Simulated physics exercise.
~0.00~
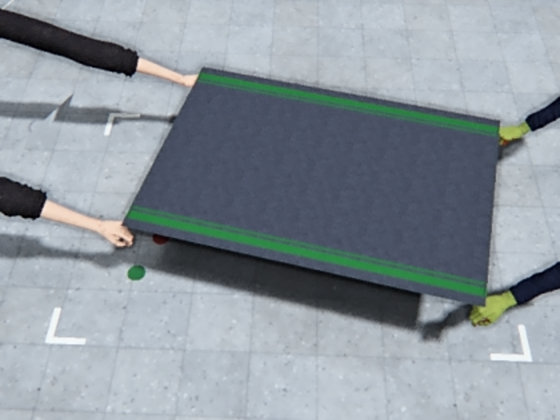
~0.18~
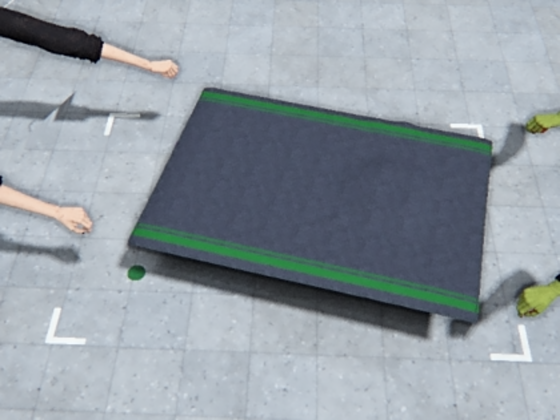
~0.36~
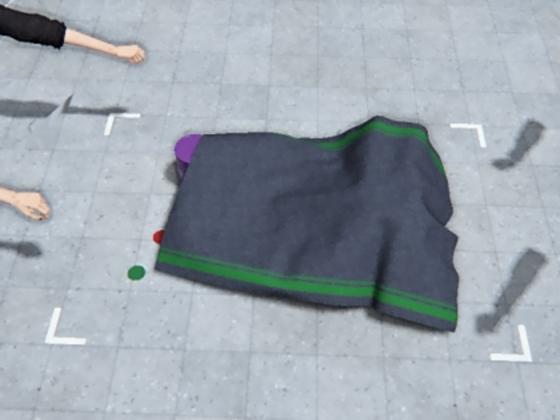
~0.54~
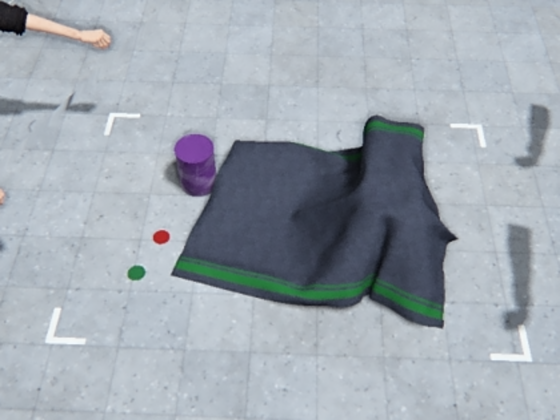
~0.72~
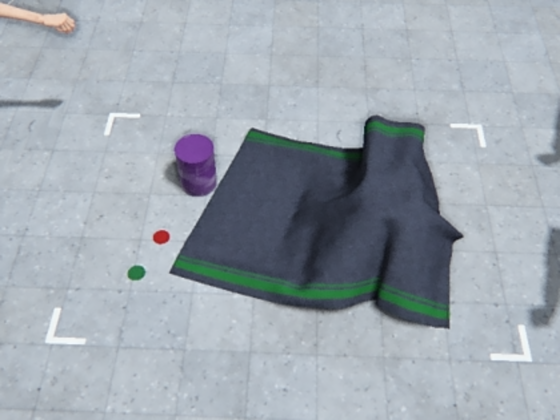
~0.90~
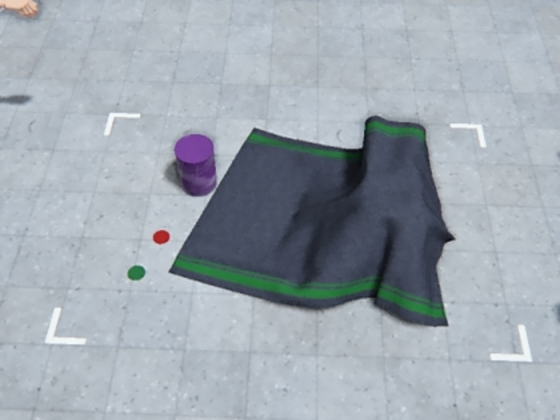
A dark blanket with green stripes dropped as four hands let go and drew away, then slid rightward off a purple cylinder and settled in raised folds over something hidden, leaving the cylinder and the red and green discs uncovered on the tiled floor.
